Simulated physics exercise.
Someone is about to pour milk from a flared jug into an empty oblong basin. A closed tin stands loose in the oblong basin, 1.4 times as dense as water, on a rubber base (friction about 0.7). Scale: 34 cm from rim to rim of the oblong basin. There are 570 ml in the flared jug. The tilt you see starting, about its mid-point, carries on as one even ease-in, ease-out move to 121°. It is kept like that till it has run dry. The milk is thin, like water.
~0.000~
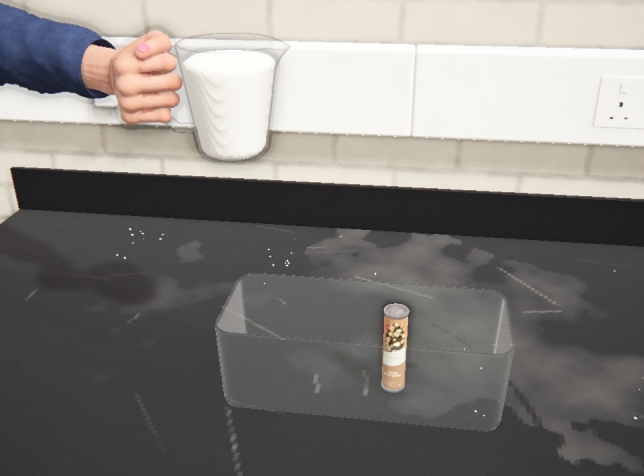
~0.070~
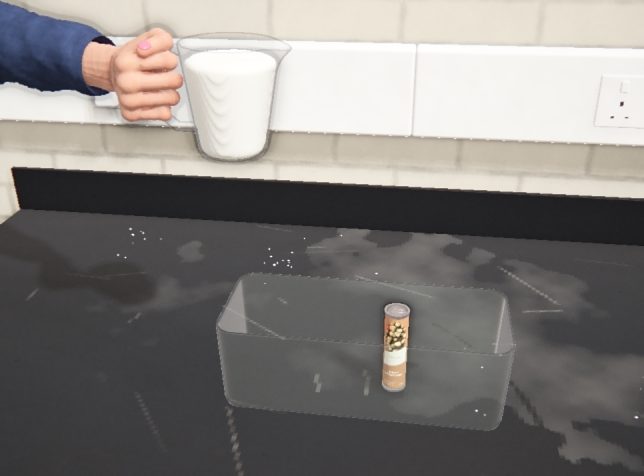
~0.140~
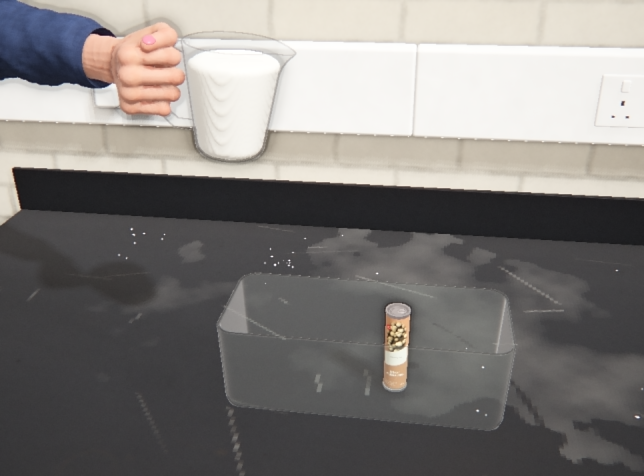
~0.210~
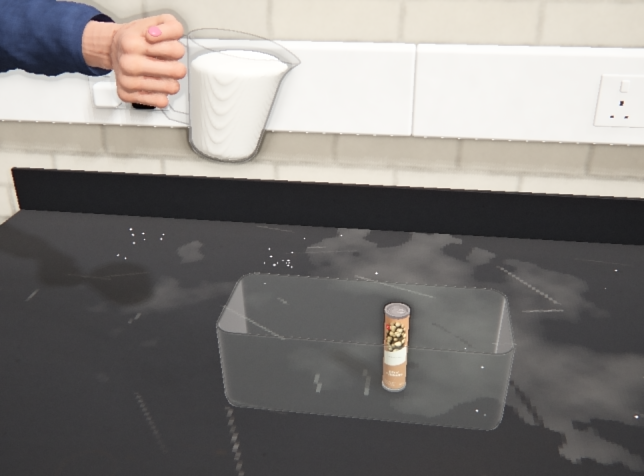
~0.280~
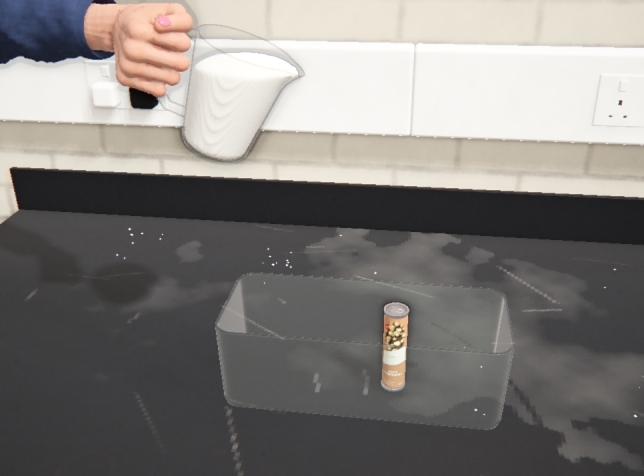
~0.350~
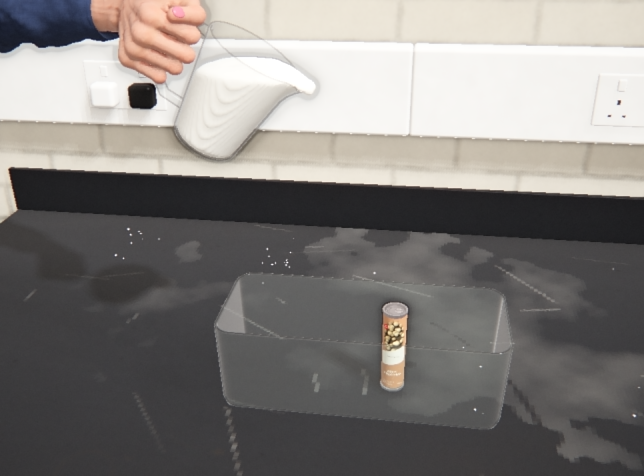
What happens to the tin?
The tin falls.
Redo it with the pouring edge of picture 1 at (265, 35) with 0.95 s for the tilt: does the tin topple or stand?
Then it keeps standing.
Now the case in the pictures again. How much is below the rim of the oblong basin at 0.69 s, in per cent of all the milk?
Near 16 in a hundred.
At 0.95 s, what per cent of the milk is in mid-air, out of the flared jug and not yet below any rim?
Near 22 in a hundred.
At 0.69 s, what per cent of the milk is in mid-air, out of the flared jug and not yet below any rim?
Near 38 in a hundred.
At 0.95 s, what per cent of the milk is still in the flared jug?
Near 2 in a hundred.
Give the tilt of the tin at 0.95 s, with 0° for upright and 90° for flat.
About 20°.
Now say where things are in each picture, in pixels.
It leans 0°; its right rim is at (290, 46); the milk meets the walls at (186, 58) and (275, 61); the oblong basin's rim runs from (228, 302) to (509, 323); the tin's top is at (396, 314), in the first picture.
It leans 1°; its right rim is at (292, 47); the milk meets the walls at (188, 57) and (277, 61), in the second picture.
It leans 6°; its right rim is at (296, 53); the milk meets the walls at (191, 57) and (281, 64), in the third picture.
It leans 13°; its right rim is at (301, 62); the milk meets the walls at (194, 58) and (287, 65), in the fourth picture.
It leans 22°; its right rim is at (305, 74); the milk meets the walls at (197, 63) and (298, 69), in the fifth picture.
It leans 33°; its right rim is at (308, 90); the milk meets the walls at (196, 75) and (305, 79); 2 per cent is over the edge, in the sixth picture.
Then, 0.69 s in, the tilt is 95° and 46 per cent is still to pour; the tin stands where it began.
Then, 0.95 s in, the tilt is 120° and 2 per cent is still to pour; the tin leans 19°.
Then, 1.21 s in, the tilt is 121° and 0 per cent is still to pour; the tin lies on its side.
Then, 1.50 s in, the tilt is 121° and 0 per cent is still to pour; the tin lies on its side.
Finally, the tin lies on its side.
